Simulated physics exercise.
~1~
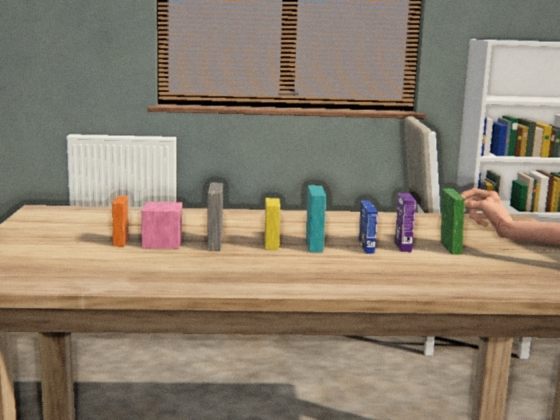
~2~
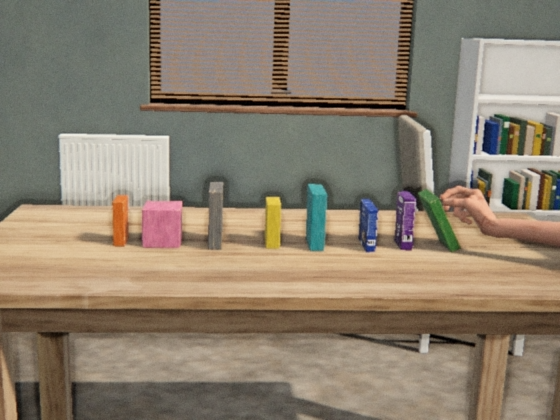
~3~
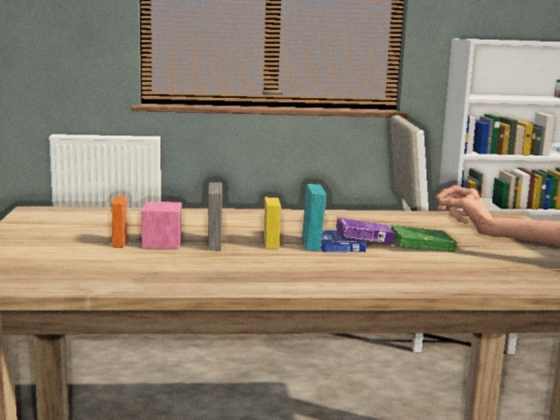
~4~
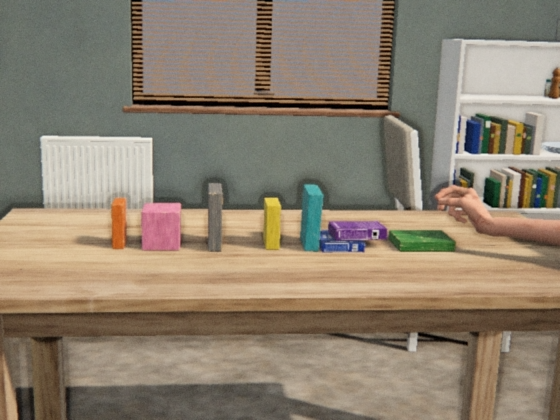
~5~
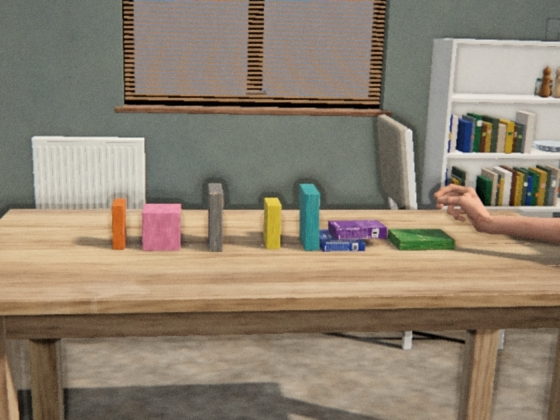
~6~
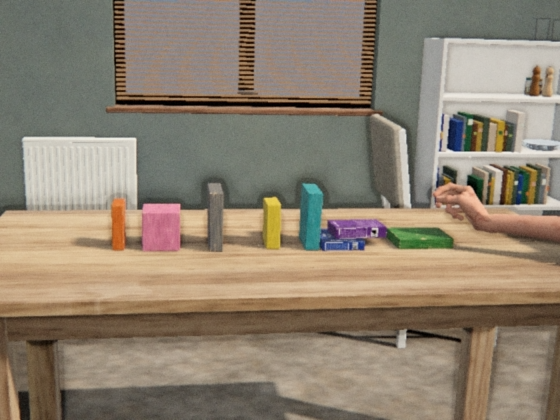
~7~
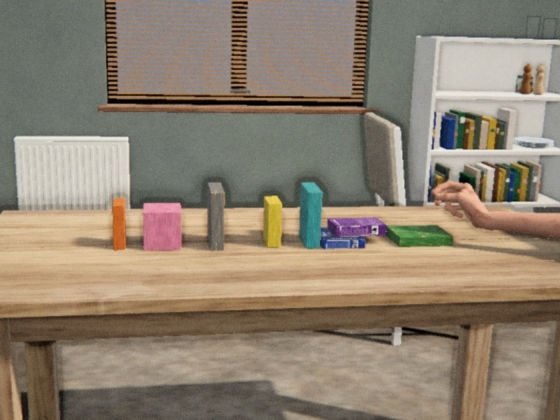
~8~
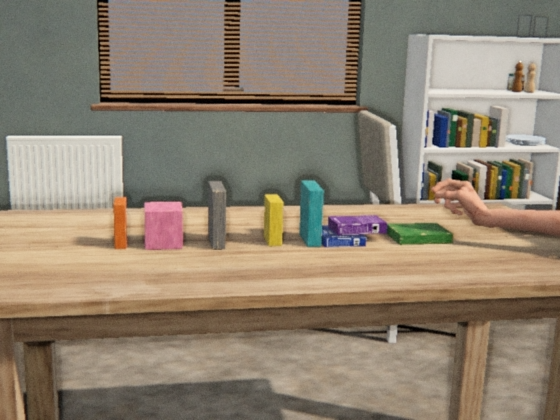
A hand reaches in from the right over a wooden table, seen from the front in a room with a radiator, a window blind and a bookcase. Eight blocks and packets stand in a row, from left orange, pink, grey, yellow, turquoise, blue, purple and green. The hand tips the green block leftward into the purple packet, then stays still as the view drifts slightly. The purple packet topples and the blue one falls too, stopping beside the turquoise block. At the end green, purple and blue lie flat, purple resting partly on blue, while the other five remain standing.
